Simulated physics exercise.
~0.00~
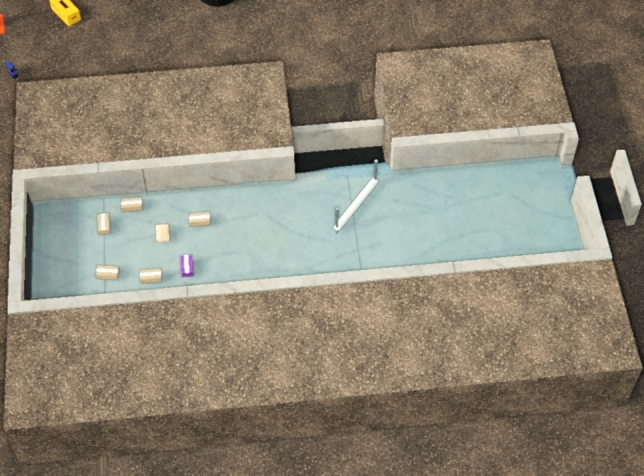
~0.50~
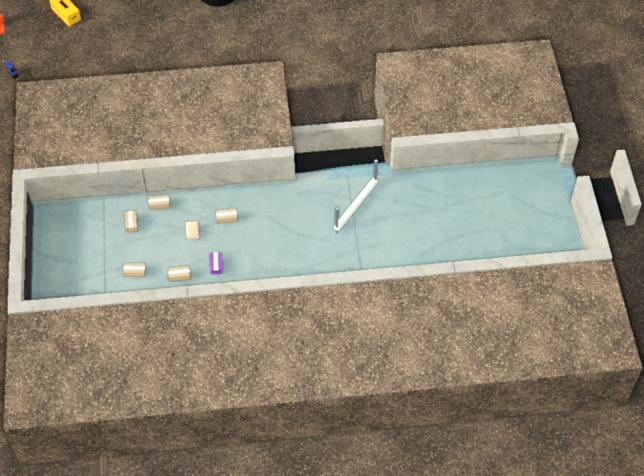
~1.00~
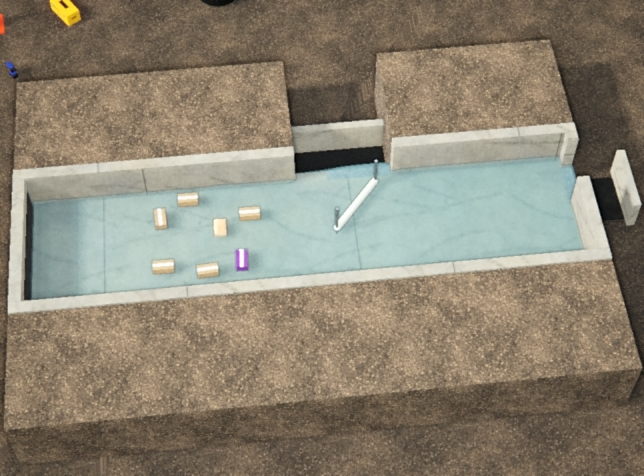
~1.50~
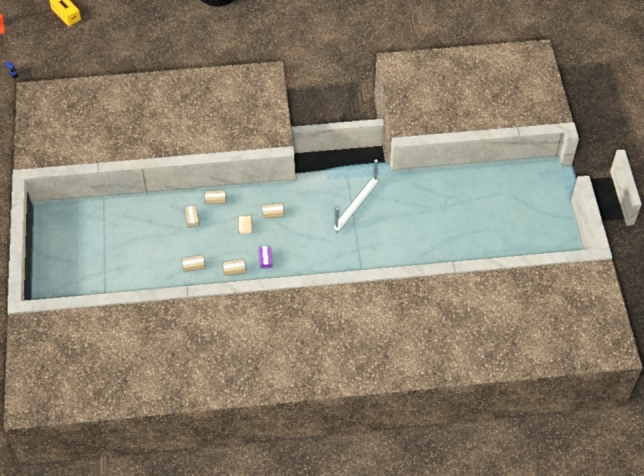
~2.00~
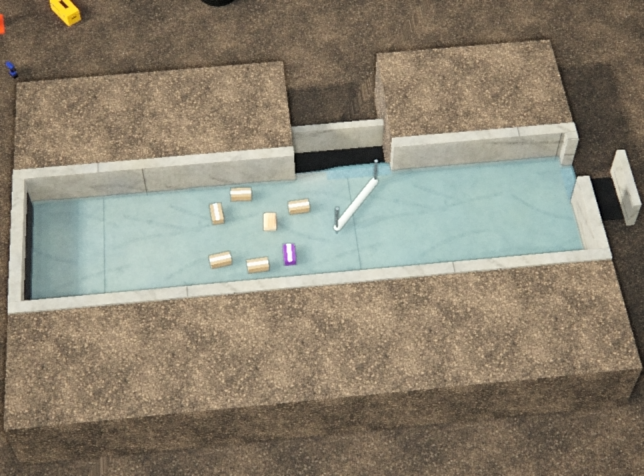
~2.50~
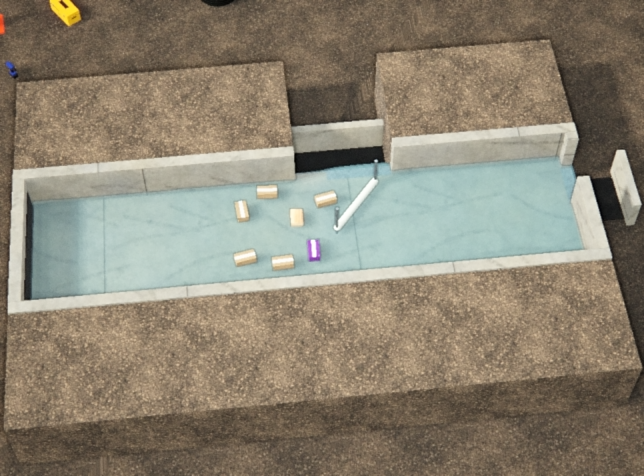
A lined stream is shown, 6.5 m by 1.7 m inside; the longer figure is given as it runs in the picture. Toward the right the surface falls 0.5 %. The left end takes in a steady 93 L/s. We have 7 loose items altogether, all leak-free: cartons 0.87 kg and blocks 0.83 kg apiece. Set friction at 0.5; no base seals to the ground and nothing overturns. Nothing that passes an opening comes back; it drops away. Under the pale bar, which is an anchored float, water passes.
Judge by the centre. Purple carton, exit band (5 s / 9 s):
Late or never.
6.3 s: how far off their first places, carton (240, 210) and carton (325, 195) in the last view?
Taking them in the order asked, one is gone out, then the other is washed out.
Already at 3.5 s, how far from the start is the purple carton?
By that time, close to 200 cm.
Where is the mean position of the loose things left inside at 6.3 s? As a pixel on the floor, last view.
Somewhere near (413, 225).
After 3.5 s the purple carton is near (354, 239), 2.0 m from its start, afloat; 0 of 7 are out; 7 afloat.
After 6.3 s the purple carton is near (423, 206), 2.9 m from its start, afloat; 4 of 7 are out; 3 afloat.
After 10.0 s the purple carton is near (485, 182), 3.7 m from its start, afloat; 4 of 7 are out; 3 afloat.
After 14.0 s the purple carton has gone out (at 13.3 s); 6 of 7 are out; 1 afloat.
